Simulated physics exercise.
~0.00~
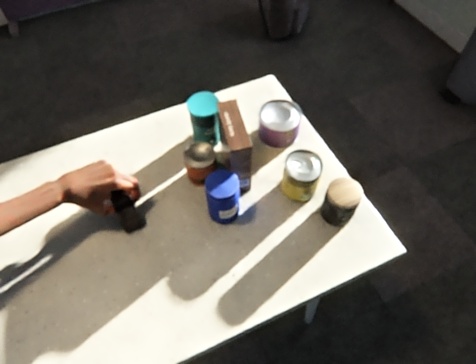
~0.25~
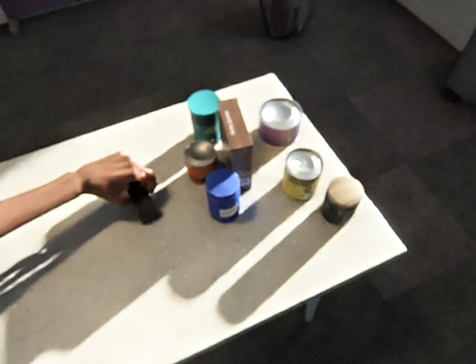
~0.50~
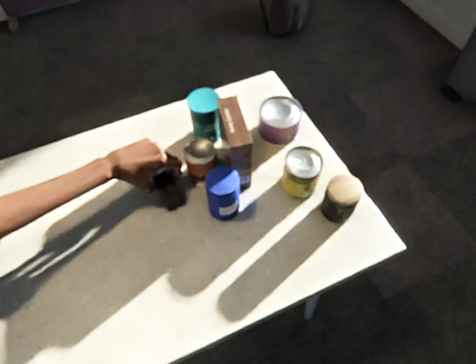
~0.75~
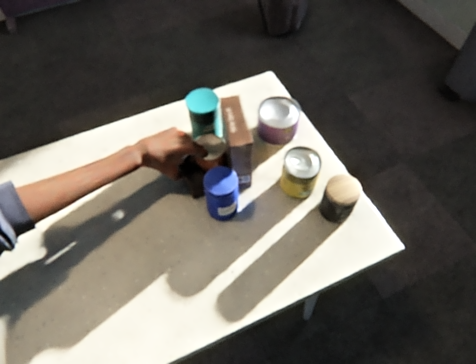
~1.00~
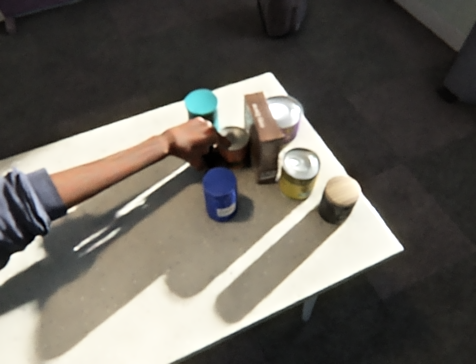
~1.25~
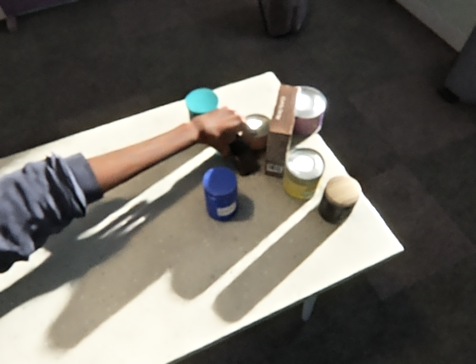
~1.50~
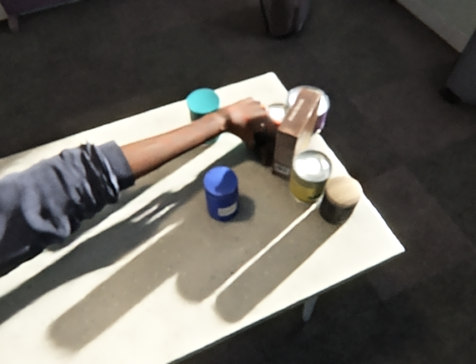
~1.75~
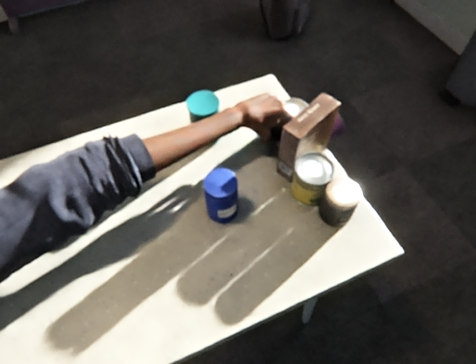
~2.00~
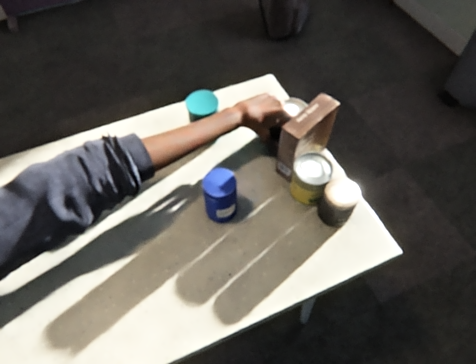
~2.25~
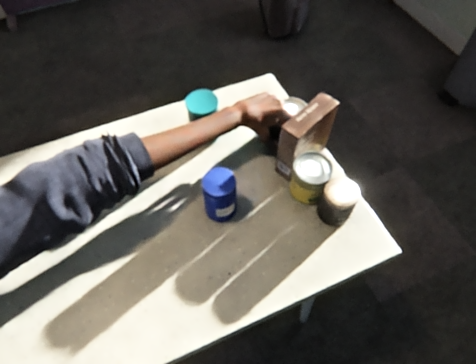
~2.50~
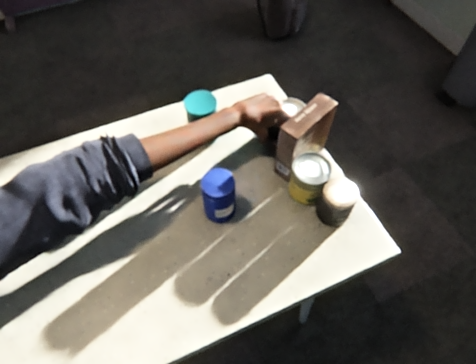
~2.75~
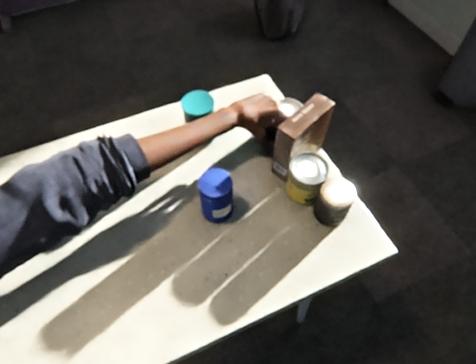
In the video, a hand slides a dark block rightward across a white table, pushing an orange tin and brown packet into a purple tub, which goes off the far edge; the hand then stops, with the packet upright beside the yellow tin and the blue jar unmoved.
